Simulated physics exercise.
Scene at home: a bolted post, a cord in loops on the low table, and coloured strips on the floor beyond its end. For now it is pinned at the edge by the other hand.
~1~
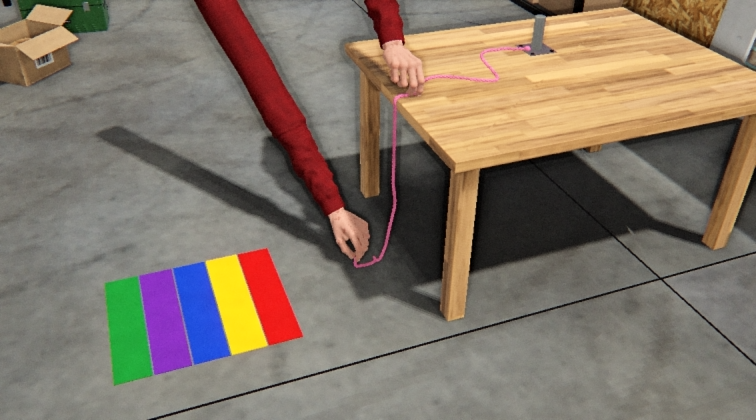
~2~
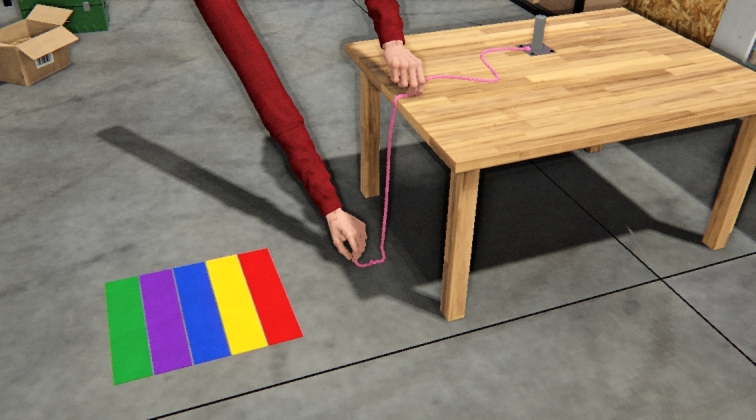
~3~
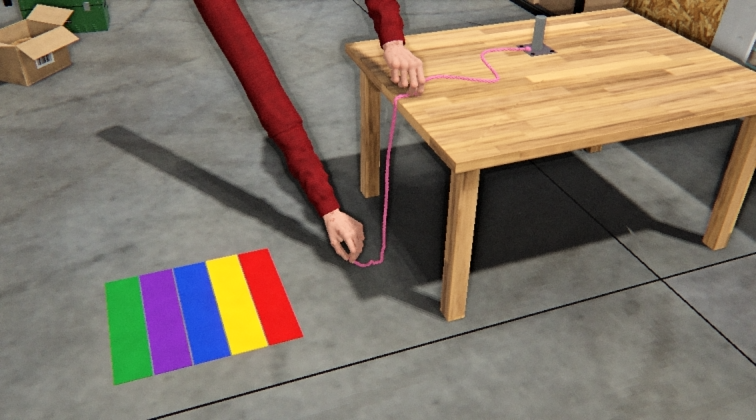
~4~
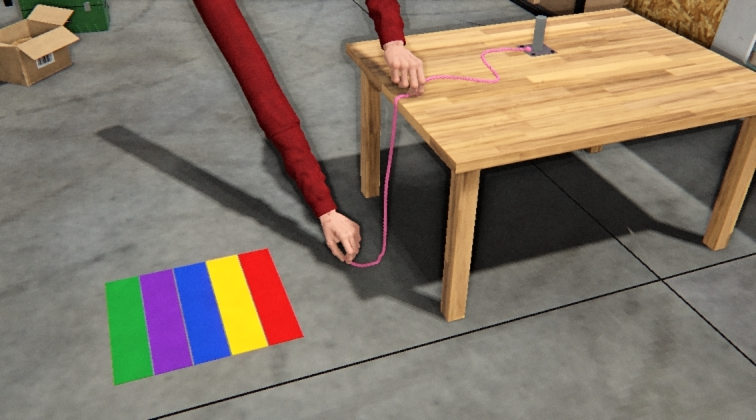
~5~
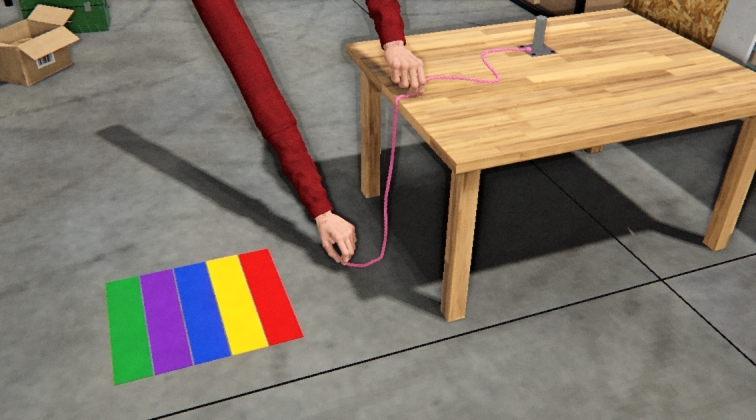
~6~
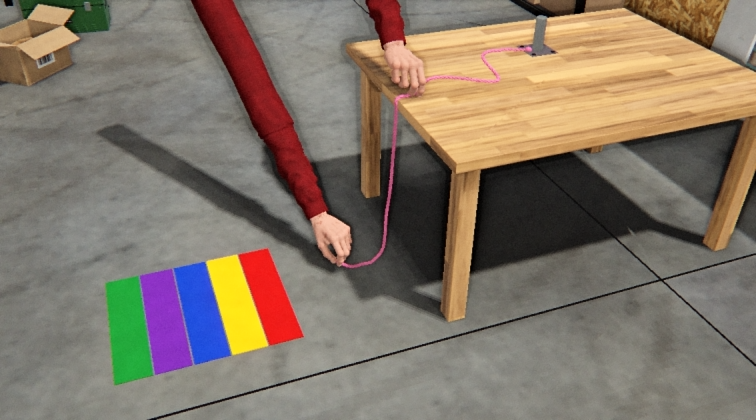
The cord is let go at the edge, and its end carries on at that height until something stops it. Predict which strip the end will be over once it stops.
I would say the purple strip.
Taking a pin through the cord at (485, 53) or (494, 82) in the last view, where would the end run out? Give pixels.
Approximately (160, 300), then (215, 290).
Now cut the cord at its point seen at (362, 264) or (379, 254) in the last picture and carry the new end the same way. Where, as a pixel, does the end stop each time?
Case by case: (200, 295), then (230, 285).
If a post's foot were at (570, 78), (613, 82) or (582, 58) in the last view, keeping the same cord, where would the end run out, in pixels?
Around (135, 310), (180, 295) and (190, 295).
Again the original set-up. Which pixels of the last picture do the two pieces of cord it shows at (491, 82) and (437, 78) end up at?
They finish at (435, 80) and (391, 96) respectively.
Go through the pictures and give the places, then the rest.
In the first picture, end (355, 257); red (280, 323); yellow (244, 332); blue (208, 341); purple (170, 350); green (131, 360).
In the second picture, end (352, 258); cord through (499, 50) (495, 74) (436, 77) (395, 110) (388, 180) (383, 241).
In the third picture, end (349, 259).
In the fourth picture, end (346, 260); cord through (499, 51) (496, 74) (436, 78) (395, 110) (387, 180) (385, 241).
In the fifth picture, end (342, 261).
In the sixth picture, end (337, 262); cord through (500, 51) (496, 74) (437, 78) (396, 110) (391, 180) (384, 241).
Soon after, end near (230, 286); over yellow.
After that, end near (181, 297); over blue.
At the stop, end near (153, 303); over purple. The purple one.
